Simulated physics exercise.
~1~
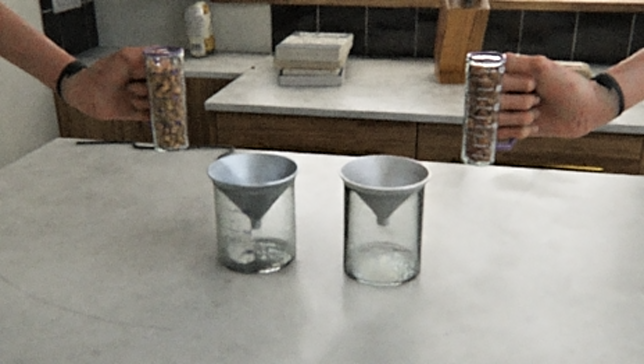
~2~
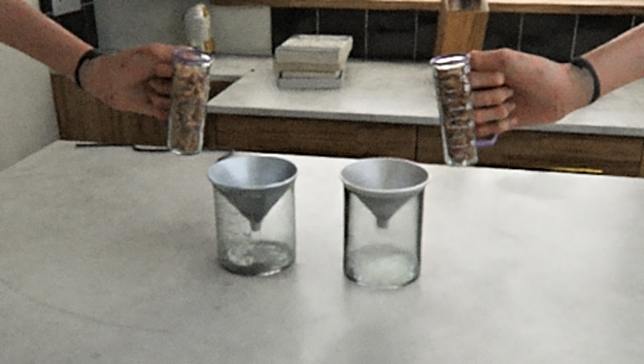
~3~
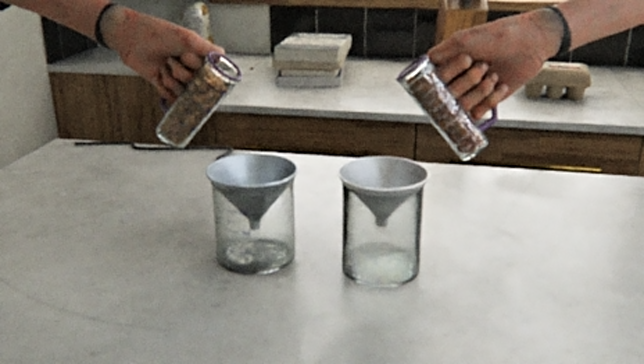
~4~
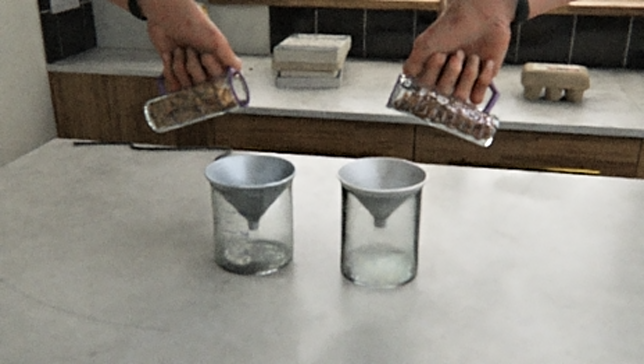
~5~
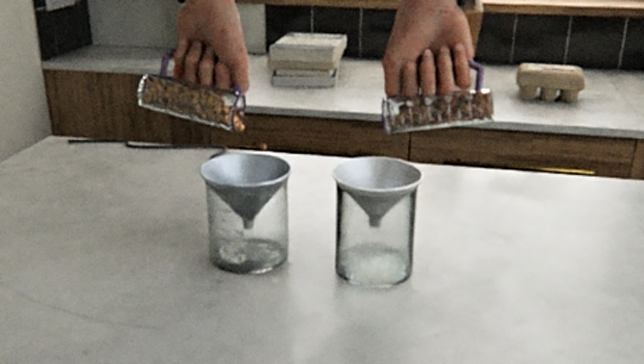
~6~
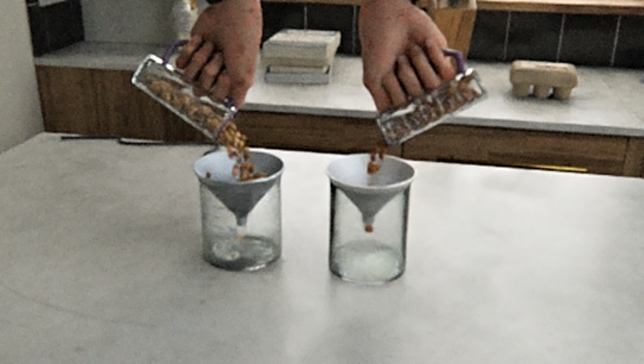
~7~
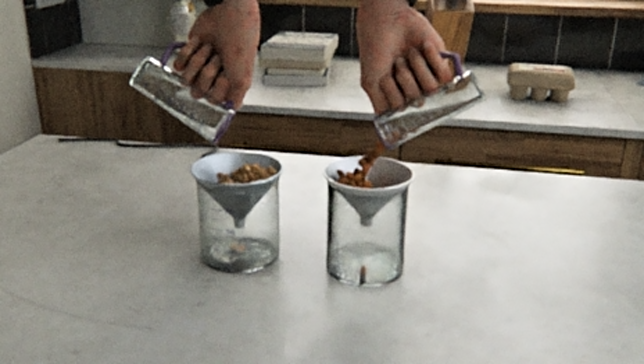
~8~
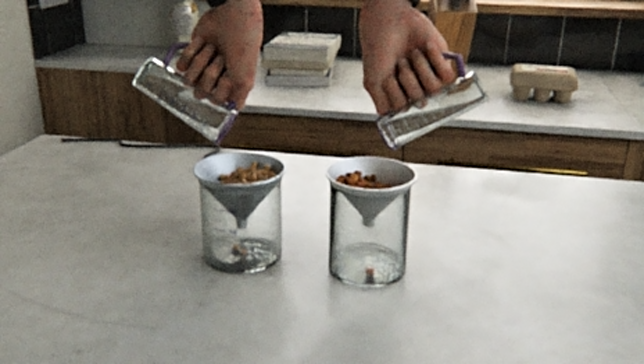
At first, two hands hold clear cups of small brown pieces upright above a pale counter, on either side of two glass jars with grey funnels. The hands move inward and tilt the cups until they lie on their sides above the funnels. A few pieces reach the lip of the left cup, and then both cups tip further, spilling their contents, the left one faster. Soon both cups are empty, still held upside down. Nearly everything sits heaped in the two funnels, with only a stray few pieces at the bottom of each jar.
